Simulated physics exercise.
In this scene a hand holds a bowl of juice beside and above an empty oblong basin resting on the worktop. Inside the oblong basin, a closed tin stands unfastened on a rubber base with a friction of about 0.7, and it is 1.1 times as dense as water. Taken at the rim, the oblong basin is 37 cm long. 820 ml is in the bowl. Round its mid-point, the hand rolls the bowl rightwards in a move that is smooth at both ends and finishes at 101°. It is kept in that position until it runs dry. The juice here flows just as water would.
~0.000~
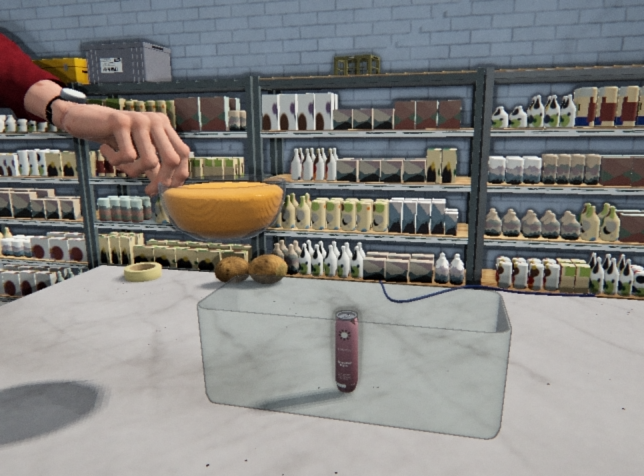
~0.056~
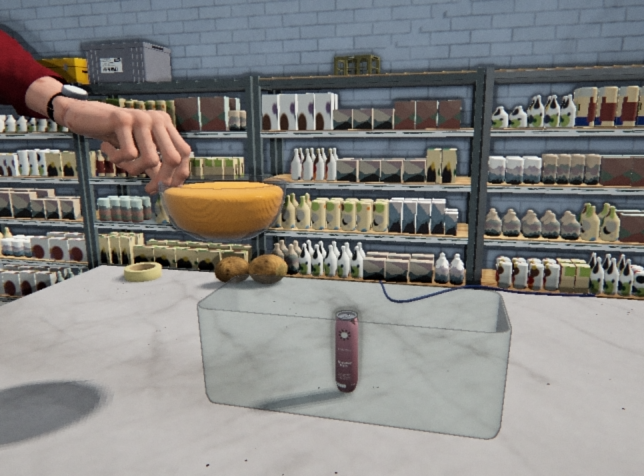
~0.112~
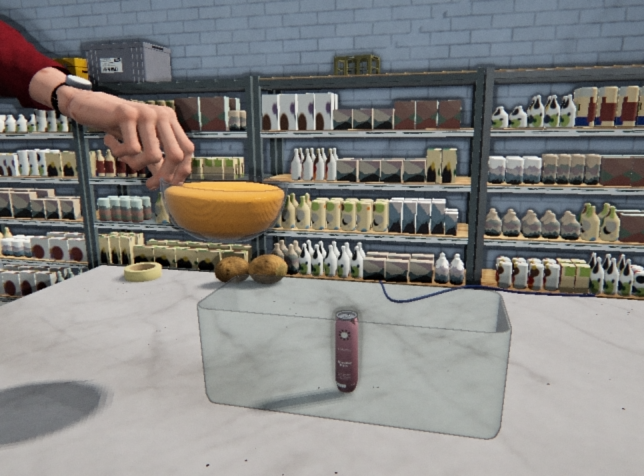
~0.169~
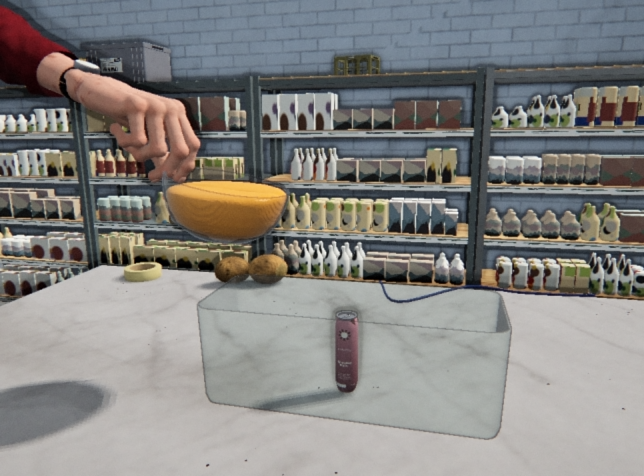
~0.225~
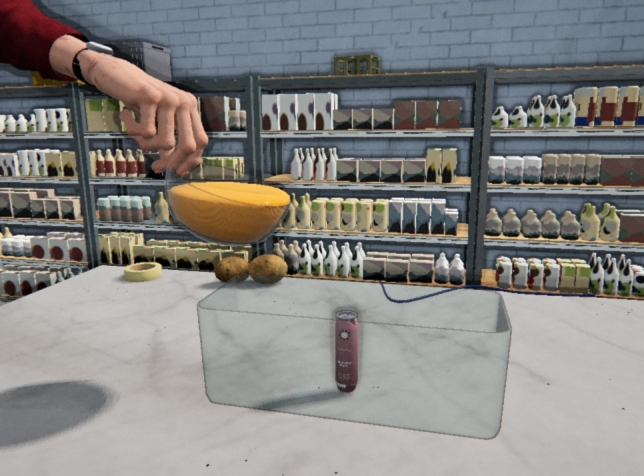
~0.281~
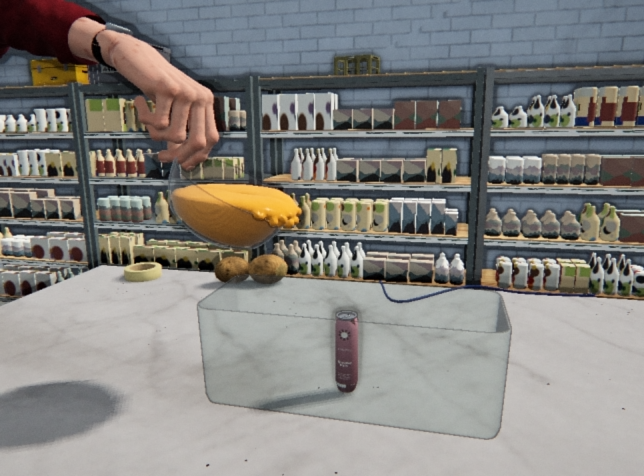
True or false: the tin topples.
True.
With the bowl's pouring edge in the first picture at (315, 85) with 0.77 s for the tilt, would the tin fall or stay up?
Result: Tin tipped over.
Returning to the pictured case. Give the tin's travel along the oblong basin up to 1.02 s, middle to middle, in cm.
Near 6 cm of travel.
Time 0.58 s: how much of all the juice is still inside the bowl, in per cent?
About 18 per cent.
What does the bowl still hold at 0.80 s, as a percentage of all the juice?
Remaining share: Approx. 1 %.
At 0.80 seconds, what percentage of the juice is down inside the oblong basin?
Around 96 in a hundred.
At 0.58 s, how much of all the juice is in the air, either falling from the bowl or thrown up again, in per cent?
28 per cent.
After 0.58 s the tilt is 86° and 18 per cent is still to pour; the tin stands where it began.
After 0.80 s the tilt is 101° and 1 per cent is still to pour; the tin leans 11°.
After 1.02 s the tilt is 101° and 0 per cent is still to pour; the tin leans 59°.
After 1.27 s the tilt is 101° and 0 per cent is still to pour; the tin lies on its side.
In the end the tin lies on its side.
